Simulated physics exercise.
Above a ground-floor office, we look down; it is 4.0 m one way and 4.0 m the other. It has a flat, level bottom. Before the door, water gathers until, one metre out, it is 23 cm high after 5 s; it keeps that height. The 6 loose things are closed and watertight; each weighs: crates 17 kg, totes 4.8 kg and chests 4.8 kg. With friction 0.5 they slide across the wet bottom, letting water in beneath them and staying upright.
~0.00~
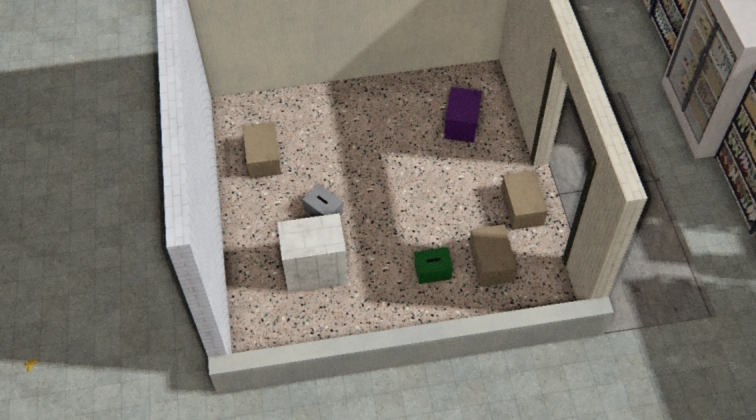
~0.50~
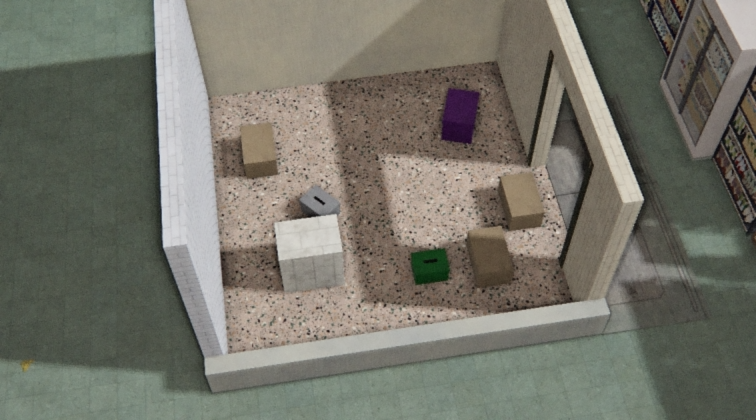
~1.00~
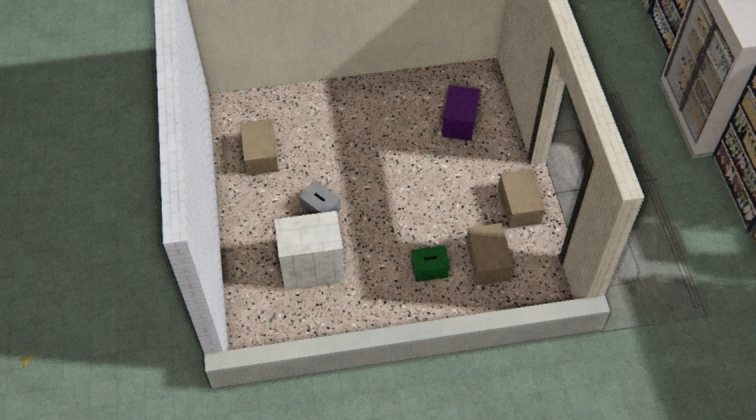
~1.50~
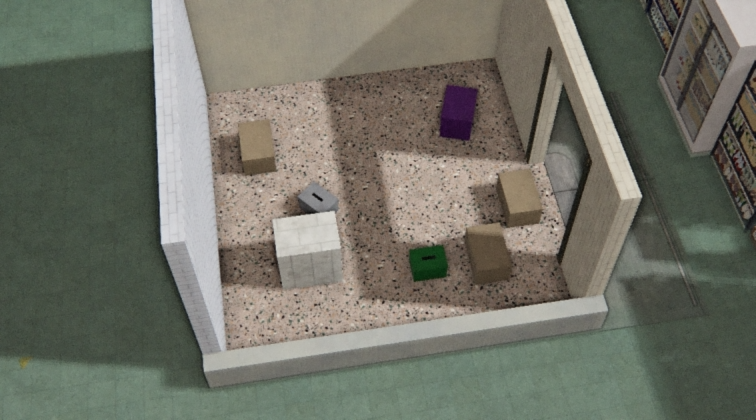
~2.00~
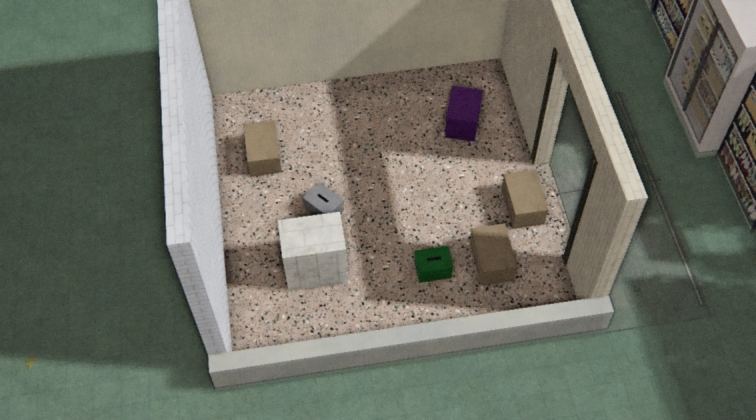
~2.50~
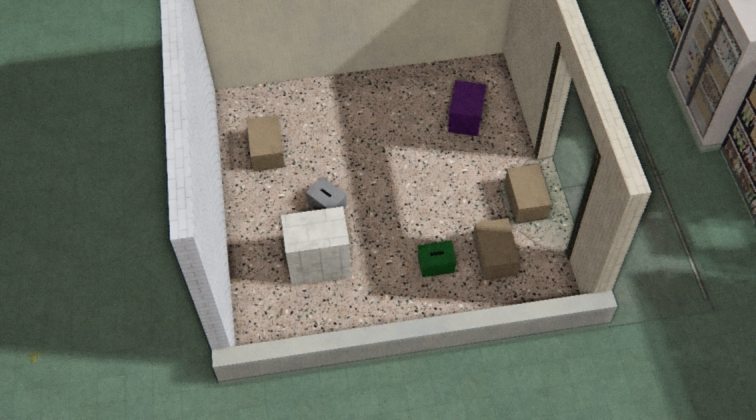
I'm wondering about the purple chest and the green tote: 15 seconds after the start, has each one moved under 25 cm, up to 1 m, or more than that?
Here is how it goes: The purple chest goes a short distance; the green tote goes more than 1 m.
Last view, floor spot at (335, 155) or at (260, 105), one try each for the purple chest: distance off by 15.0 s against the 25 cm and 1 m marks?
Try one - it is swept a long way; try two - it is pushed slightly.
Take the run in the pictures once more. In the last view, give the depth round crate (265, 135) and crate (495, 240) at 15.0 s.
16 and 20 cm.
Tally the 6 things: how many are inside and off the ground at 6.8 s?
2 of them.
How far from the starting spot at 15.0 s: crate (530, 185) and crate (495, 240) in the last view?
Net displacement, in order: 300 cm; 300 cm.
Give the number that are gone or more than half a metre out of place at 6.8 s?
Answer: 4.
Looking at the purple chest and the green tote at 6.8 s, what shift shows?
About 20 and 140 cm by then.
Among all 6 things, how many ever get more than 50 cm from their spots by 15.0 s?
That adds up to 6.
After 3.5 s the purple chest is near (468, 98), 0.0 m from its start, aground; the green tote is near (437, 254), 0.0 m from its start, aground; 0 afloat.
After 6.8 s the purple chest is near (462, 88), 0.2 m from its start, aground; the green tote is near (325, 309), 1.4 m from its start, afloat; 2 afloat.
After 11.0 s the purple chest is near (472, 91), 0.1 m from its start, afloat; the green tote is near (251, 241), 2.1 m from its start, afloat; 6 afloat.
After 15.0 s the purple chest is near (424, 114), 0.6 m from its start, afloat; the green tote is near (254, 192), 2.3 m from its start, afloat; 6 afloat.
